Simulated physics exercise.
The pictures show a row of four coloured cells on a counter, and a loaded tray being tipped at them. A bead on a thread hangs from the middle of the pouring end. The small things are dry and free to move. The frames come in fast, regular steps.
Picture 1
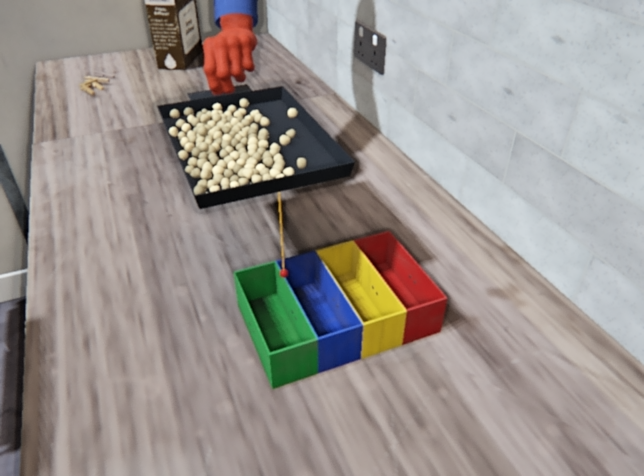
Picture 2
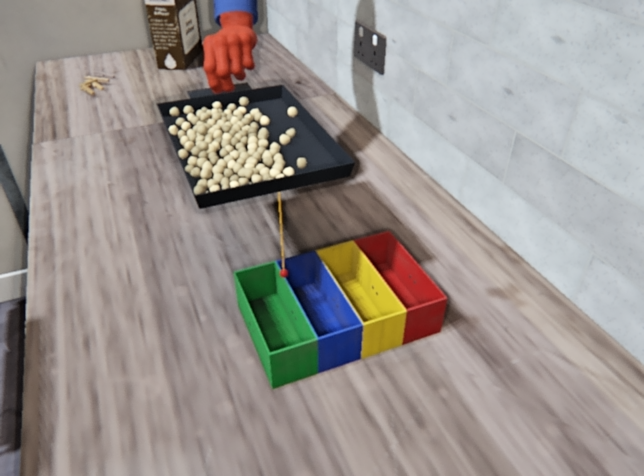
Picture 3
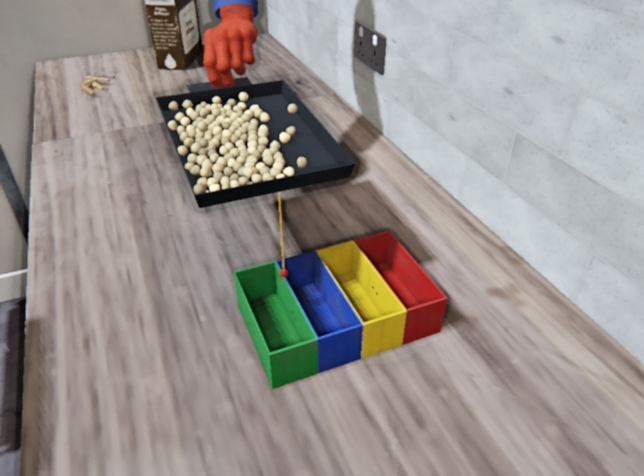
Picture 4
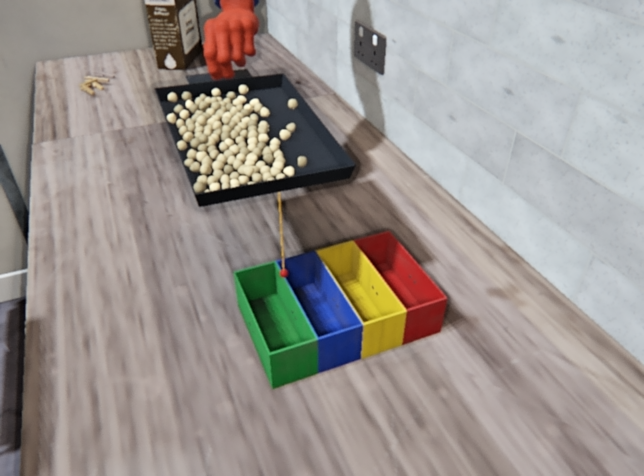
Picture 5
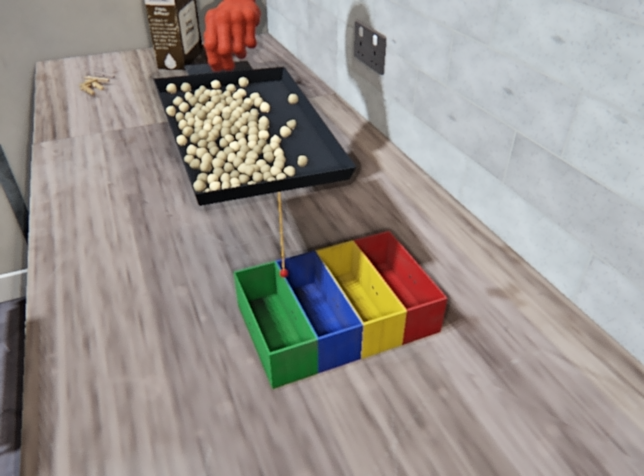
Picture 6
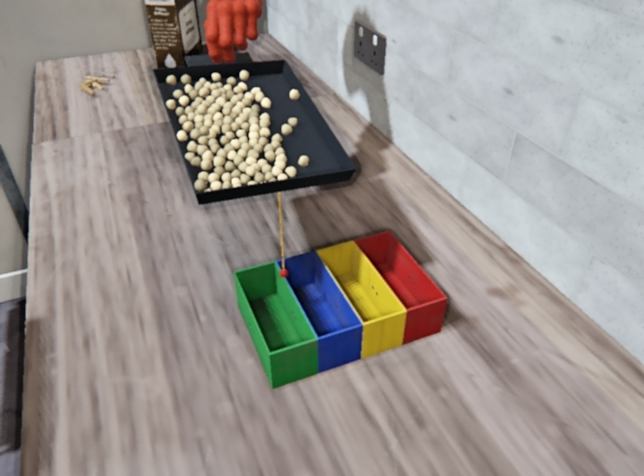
On a wooden counter, a red hand slowly raises the back of a black tray of round nuts.
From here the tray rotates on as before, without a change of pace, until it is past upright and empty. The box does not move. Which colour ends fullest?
Most goes to the yellow cell.
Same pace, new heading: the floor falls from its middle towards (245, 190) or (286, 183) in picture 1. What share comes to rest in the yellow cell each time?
The first gives 0 %, the second 30 %.
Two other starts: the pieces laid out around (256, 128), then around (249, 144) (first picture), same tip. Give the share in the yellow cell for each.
First some 40, then 50 per cent.
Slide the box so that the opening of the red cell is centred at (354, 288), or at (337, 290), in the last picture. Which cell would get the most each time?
In turn: The cell in red; the red cell.
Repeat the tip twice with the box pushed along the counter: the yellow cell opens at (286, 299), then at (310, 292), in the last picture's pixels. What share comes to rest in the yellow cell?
First some 10, then 20 per cent.
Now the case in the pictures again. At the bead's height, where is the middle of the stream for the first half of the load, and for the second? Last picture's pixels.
Around (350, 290) and then (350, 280).
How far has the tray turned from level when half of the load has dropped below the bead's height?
At about 105°.
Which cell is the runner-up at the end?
Second comes blue.
Soon after the last picture, tray tipped steeply; nearly all on the tray; a stray few in the green cell; a stray few in the blue cell.
A little later, tray tipped right over; nearly all on the tray; a stray few in the green cell; a stray few in the blue cell.
Later still, tray tipped past a quarter turn; about half in the yellow cell; about a quarter in the blue cell; a small part in the green cell; a small part in the red cell; a small part falling or outside the box.
At rest, tray tipped past a quarter turn; about half in the yellow cell; about a quarter in the blue cell; a small part in the green cell; a small part in the red cell; a small part outside the box.
